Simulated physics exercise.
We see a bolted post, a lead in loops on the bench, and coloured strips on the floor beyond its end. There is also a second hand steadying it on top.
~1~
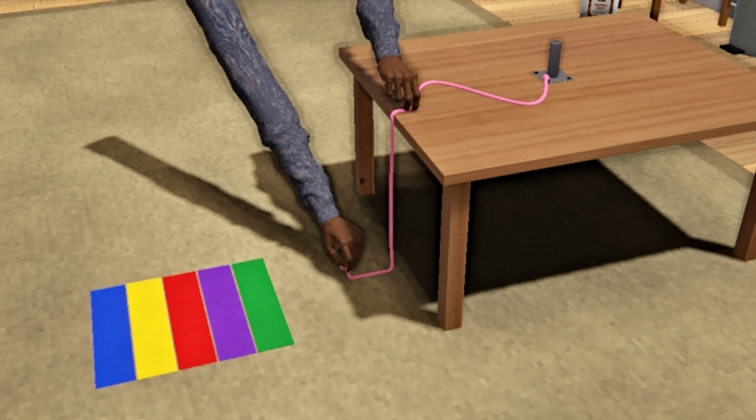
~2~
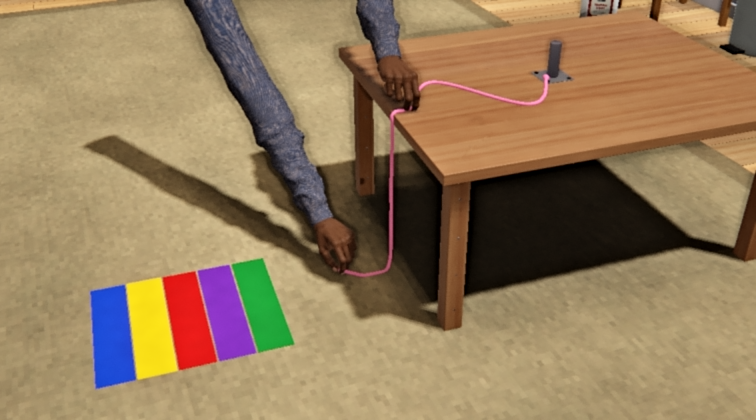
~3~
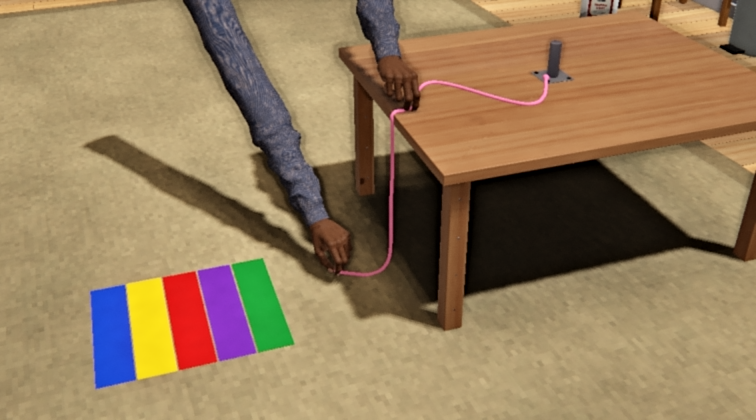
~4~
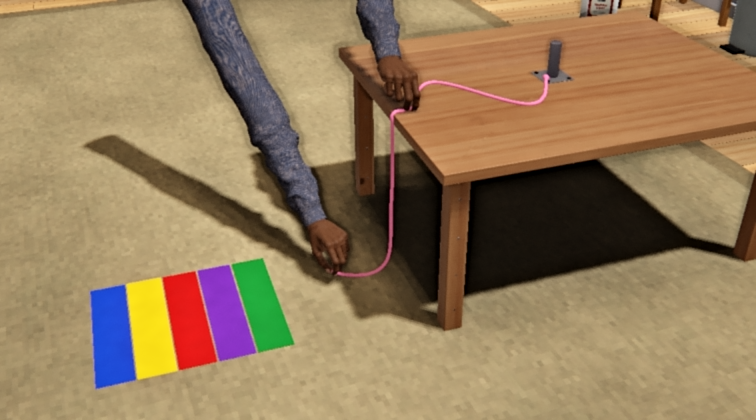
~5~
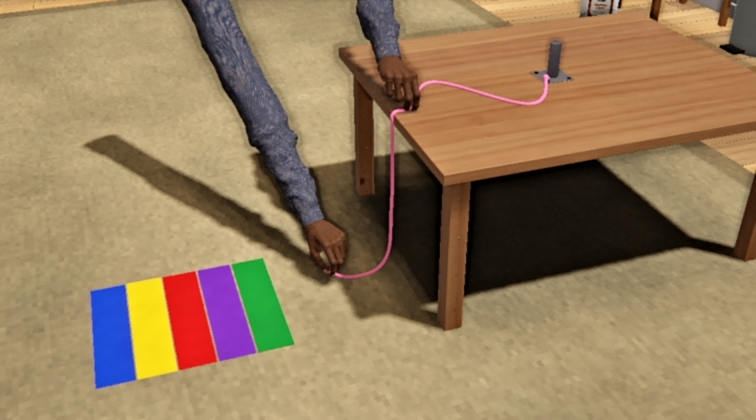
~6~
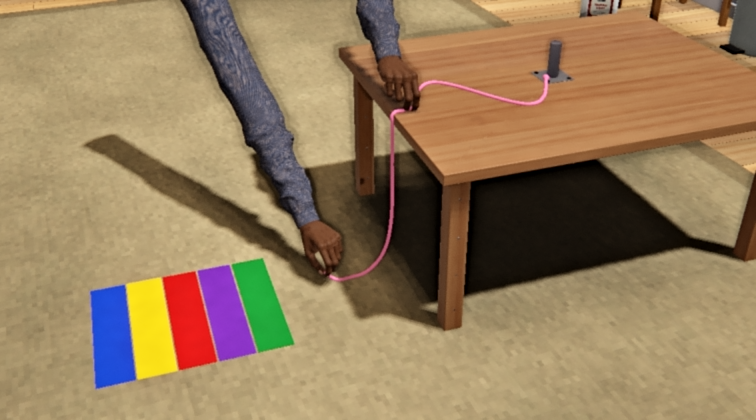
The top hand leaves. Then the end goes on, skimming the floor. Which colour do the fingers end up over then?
They end up over the blue strip.
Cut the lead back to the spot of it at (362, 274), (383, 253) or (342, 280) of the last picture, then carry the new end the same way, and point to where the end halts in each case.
One spot per try: (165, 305), (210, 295), and (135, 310).
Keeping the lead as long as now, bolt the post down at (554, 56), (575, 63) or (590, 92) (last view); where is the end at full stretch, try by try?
One per try, in order: (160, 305), (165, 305), (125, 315).
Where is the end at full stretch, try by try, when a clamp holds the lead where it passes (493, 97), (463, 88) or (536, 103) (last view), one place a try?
First try (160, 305), second try (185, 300), third try (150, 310).
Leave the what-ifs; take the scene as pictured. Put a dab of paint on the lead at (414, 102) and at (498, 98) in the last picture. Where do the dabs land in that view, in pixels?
Roughly (338, 146) for the first and (454, 96) for the second.
Soon after, end near (187, 300); over red.
After that, end near (139, 310); over yellow.
At the stop, end near (110, 316); over blue. The end stops over the blue strip.
